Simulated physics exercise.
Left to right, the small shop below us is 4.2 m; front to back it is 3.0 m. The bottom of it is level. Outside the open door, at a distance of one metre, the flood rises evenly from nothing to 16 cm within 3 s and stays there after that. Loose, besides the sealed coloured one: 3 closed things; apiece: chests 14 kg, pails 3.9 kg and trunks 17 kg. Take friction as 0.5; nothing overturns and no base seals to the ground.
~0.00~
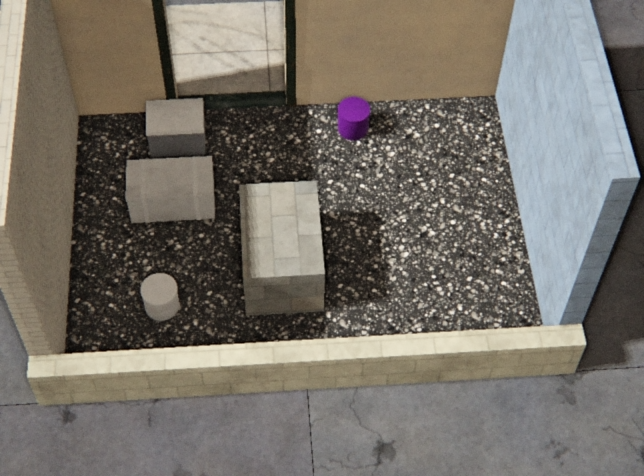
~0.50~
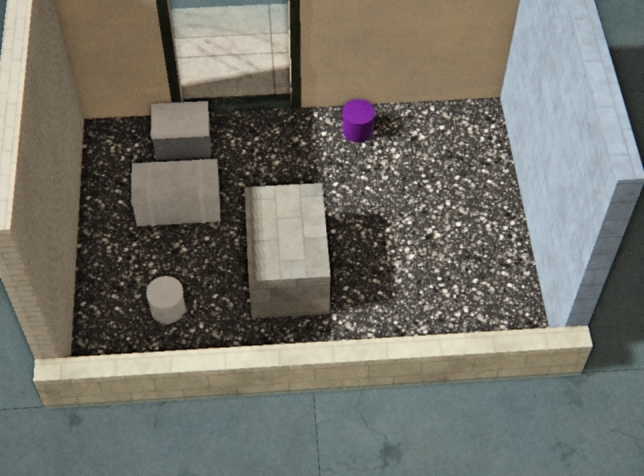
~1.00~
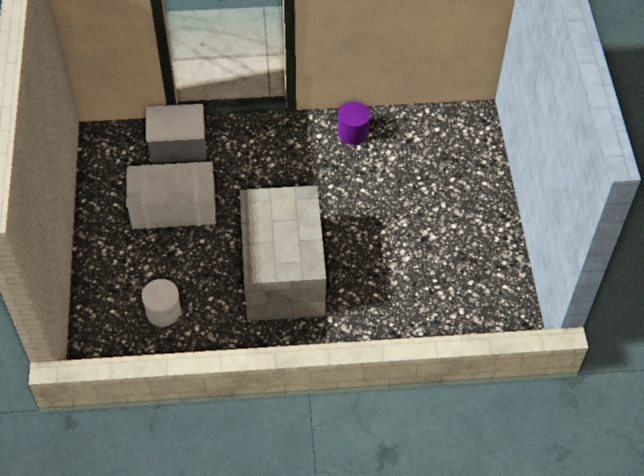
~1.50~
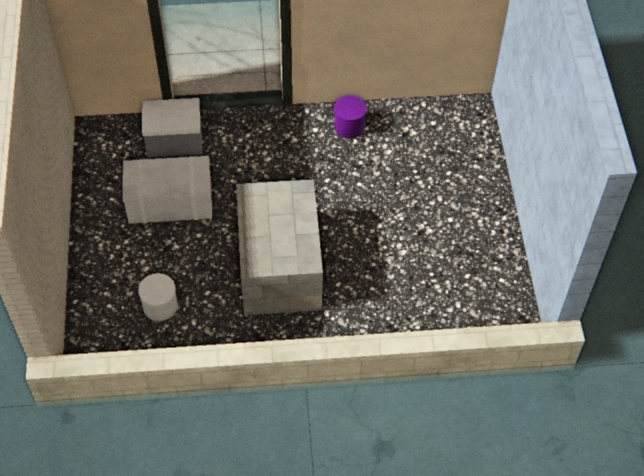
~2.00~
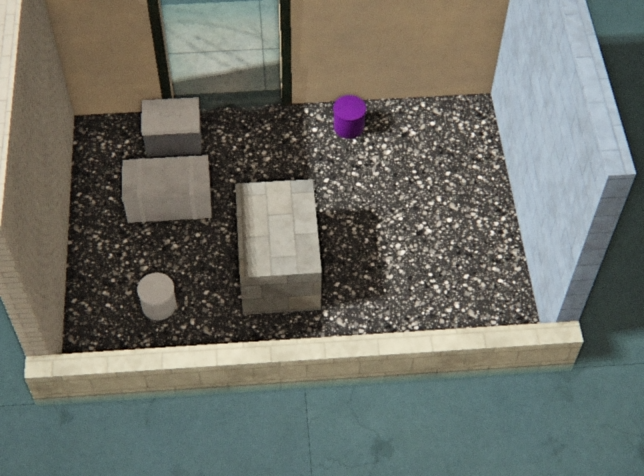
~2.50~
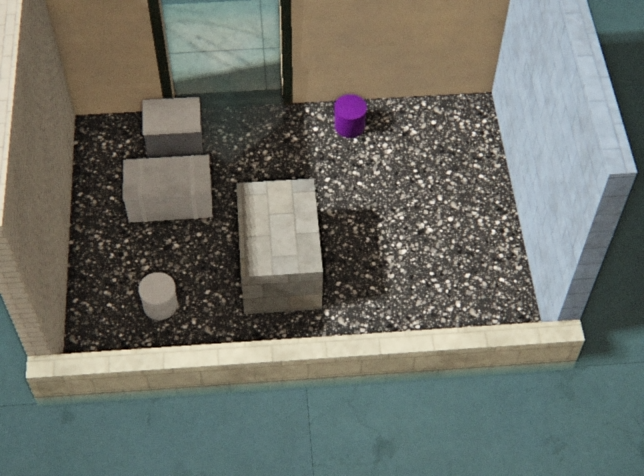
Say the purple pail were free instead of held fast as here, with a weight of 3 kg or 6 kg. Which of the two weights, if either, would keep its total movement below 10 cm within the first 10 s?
Most likely it will manage with the lighter mass.
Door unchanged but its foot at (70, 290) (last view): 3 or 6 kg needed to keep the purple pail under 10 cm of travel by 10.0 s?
If so, then only the second option works.
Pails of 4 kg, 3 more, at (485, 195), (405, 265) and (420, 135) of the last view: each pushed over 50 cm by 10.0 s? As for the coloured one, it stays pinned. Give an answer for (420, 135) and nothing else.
As it turns out, it moves not that far.
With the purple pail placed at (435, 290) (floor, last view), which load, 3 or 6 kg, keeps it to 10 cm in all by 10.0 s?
Well, must use the heavier.
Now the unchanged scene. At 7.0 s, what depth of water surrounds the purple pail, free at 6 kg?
Something like 1 centimetres.
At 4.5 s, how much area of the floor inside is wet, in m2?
5.5 m2.
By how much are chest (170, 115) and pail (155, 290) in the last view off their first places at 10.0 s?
They sit 60 cm and 60 cm away, in the order given.
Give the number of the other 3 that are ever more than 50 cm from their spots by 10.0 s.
The count comes to 3.
After 3.5 s the purple pail would be 0 cm from its start with 3 kg and 0 cm from its start with 6 kg; 0 cm of water round it then.
After 4.5 s the purple pail would be 0 cm from its start with 3 kg and 0 cm from its start with 6 kg; 0 cm of water round it then.
After 7.0 s the purple pail would be 0 cm from its start with 3 kg and 0 cm from its start with 6 kg; 1 cm of water round it then.
After 10.0 s the purple pail would be 0 cm from its start with 3 kg and 0 cm from its start with 6 kg; 2 cm of water round it then.
